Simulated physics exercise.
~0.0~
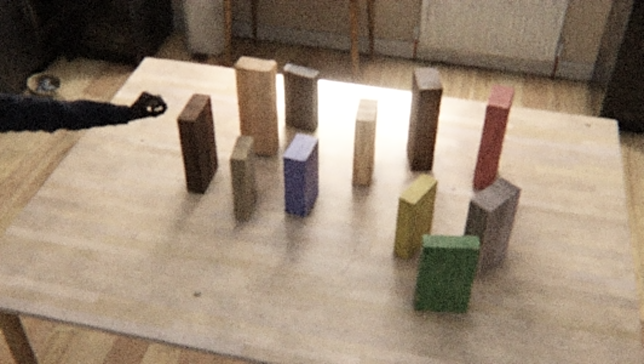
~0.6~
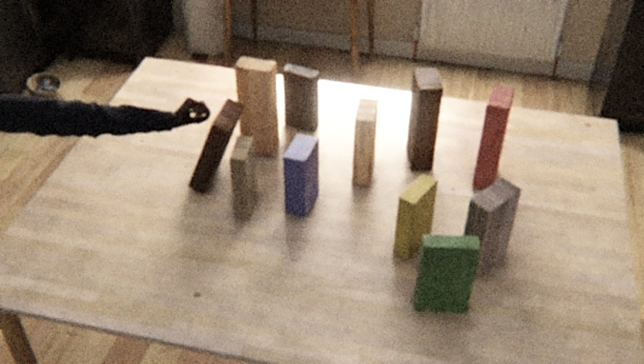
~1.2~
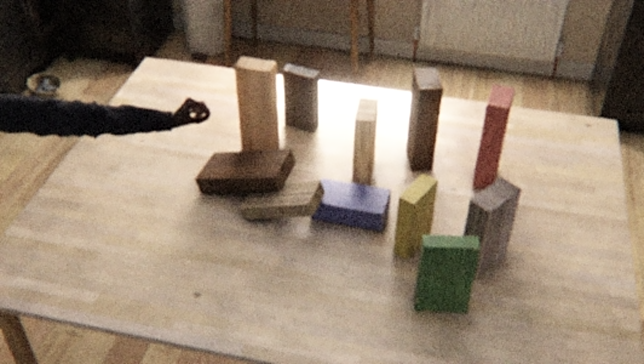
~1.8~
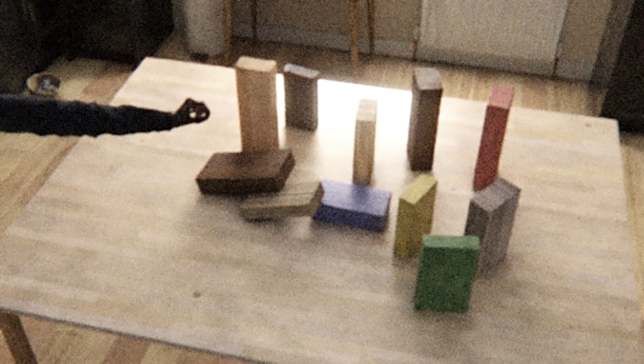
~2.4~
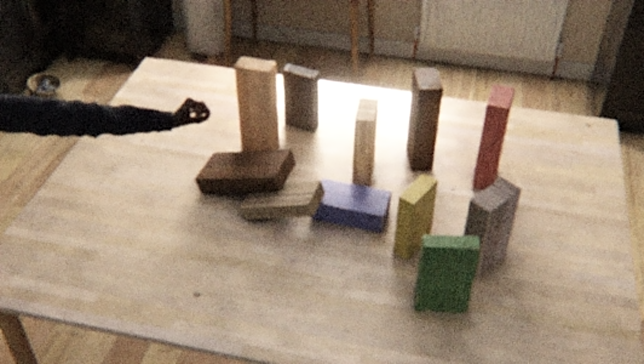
A hand tips a dark brown block rightward, toppling a small brown block and a blue one, while the yellow stays standing.
